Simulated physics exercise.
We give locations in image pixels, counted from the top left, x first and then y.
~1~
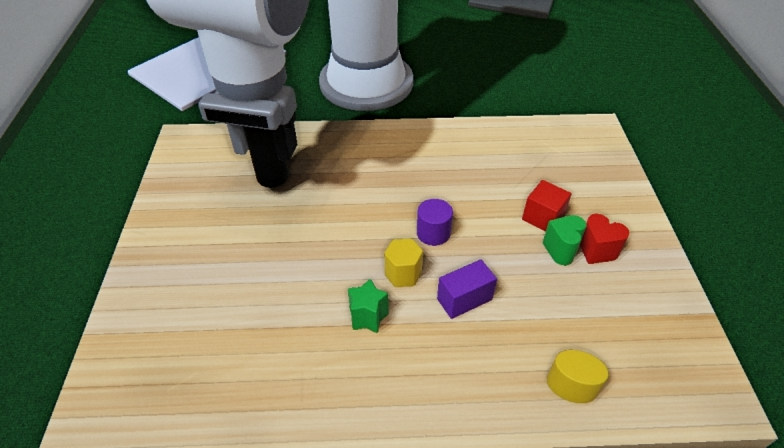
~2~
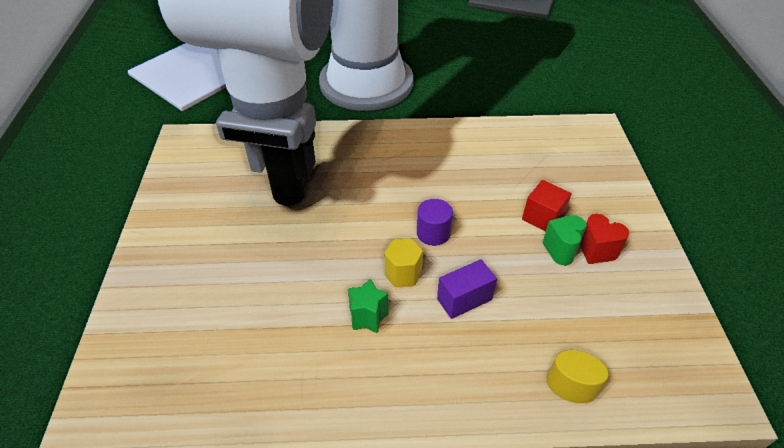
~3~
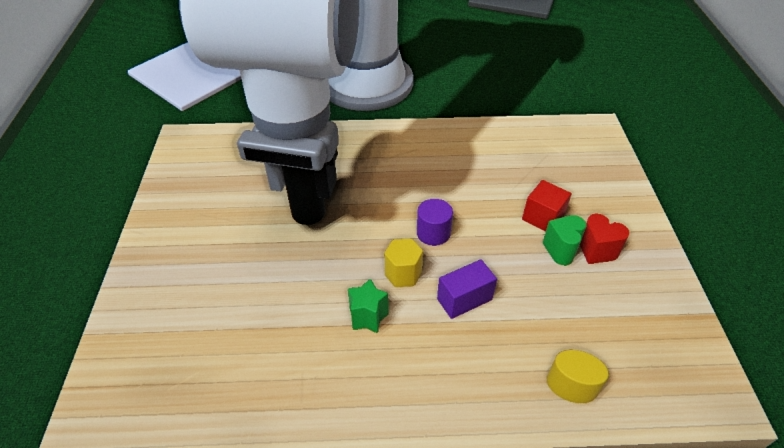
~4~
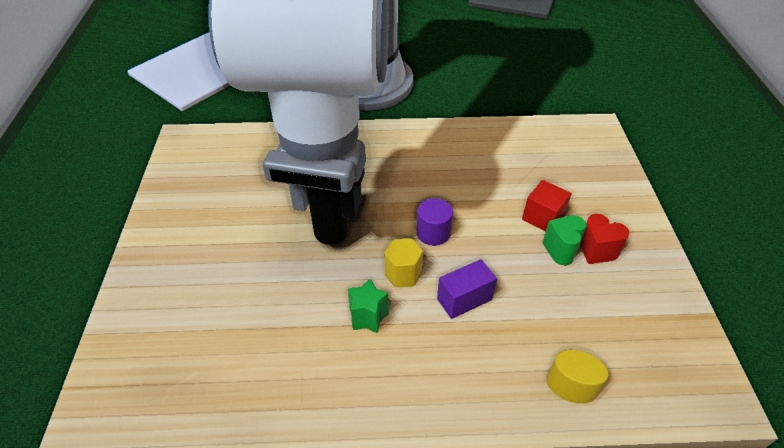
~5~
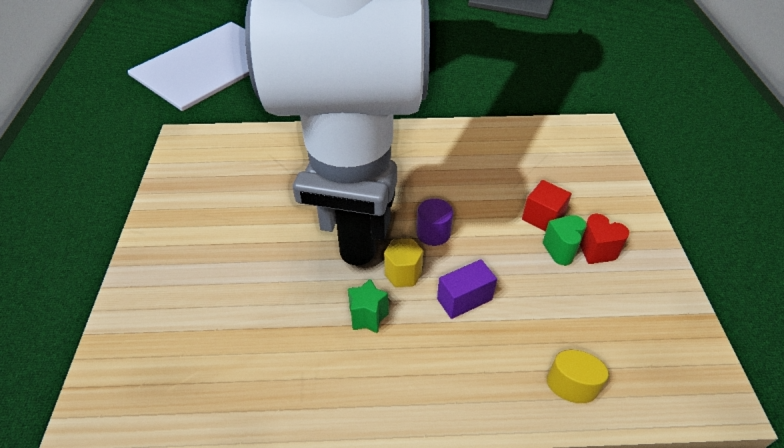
A robot arm with a black bar at its tip stands over the far left of a pale wooden table on a green floor, seen from above. Purple, yellow and green blocks sit near the middle, red and green ones at right, and a yellow round one nearer the front. The arm steadily moves the bar rightward and nearer, beside the yellow six-sided block, while the blocks and camera stay still.
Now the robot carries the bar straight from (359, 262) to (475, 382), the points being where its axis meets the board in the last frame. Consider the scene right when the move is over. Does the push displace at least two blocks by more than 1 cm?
I'd say no.
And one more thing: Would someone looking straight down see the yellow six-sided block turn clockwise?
Answer: No.
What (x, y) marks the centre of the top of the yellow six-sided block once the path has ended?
For the centre of its top, I'd go with (422, 257).
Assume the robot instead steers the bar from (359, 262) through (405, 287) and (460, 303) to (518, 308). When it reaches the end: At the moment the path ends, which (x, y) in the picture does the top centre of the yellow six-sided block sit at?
My best guess is (461, 251).
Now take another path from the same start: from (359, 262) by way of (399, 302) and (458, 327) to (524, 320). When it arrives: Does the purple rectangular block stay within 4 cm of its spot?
Going by the path, yes.
What follows on the original path. One third of the way, bar (394, 289); yellow six-sided block (422, 257), turned 65° anticlockwise.
Two thirds of the way, bar (433, 329); yellow six-sided block (422, 257), turned 65° anticlockwise.
At the end, bar (477, 373); green star still; yellow six-sided block (422, 257), turned 65° anticlockwise.
